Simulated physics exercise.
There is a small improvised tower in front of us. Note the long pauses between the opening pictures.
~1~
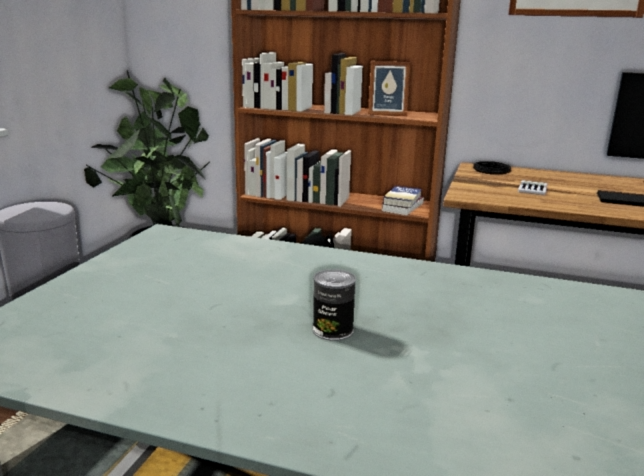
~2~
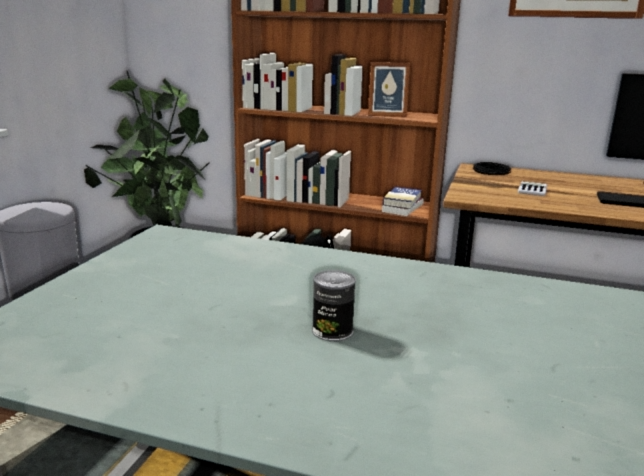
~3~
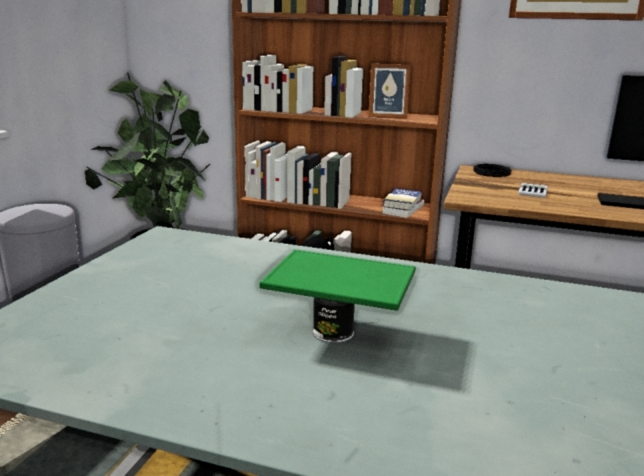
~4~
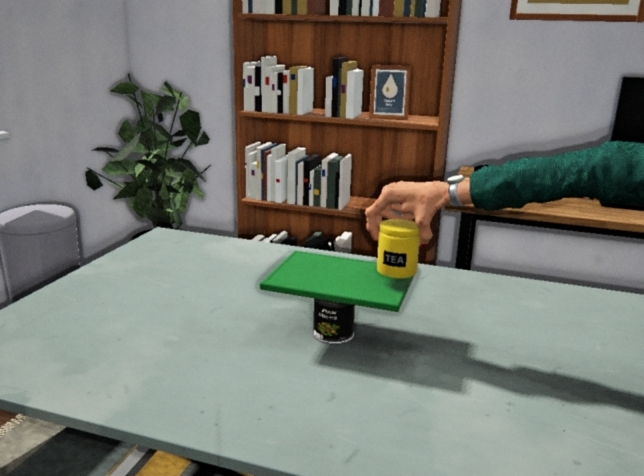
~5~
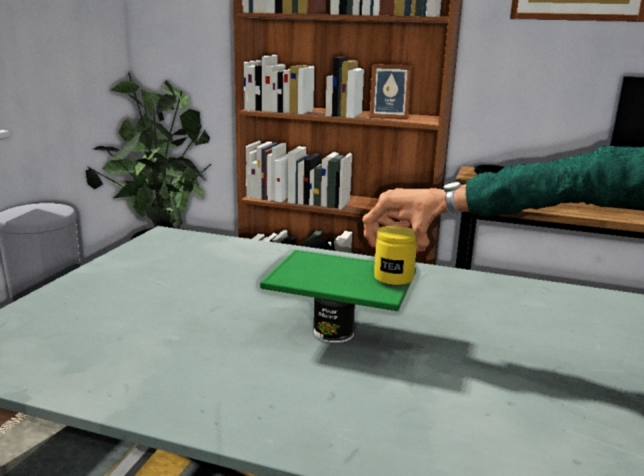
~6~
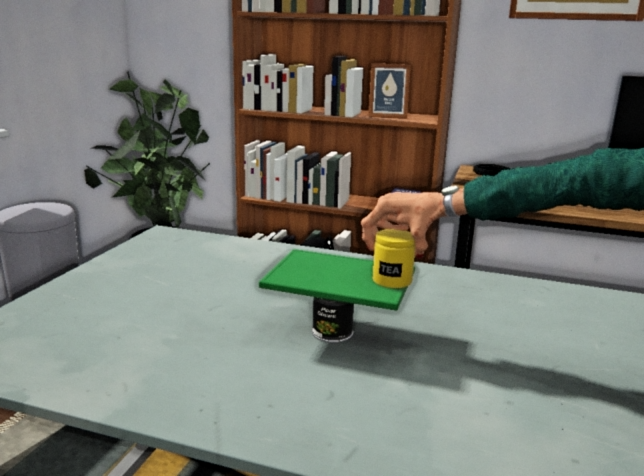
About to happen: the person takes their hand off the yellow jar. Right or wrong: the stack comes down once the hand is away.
Right, it comes down.
Then, 0.40 s after the last picture, yellow jar now fallen; green lid on its side.
Then, 0.80 s after the last picture, green lid upside down.
By the end, fallen, yellow jar and green lid; black tin in place. The stack comes apart.
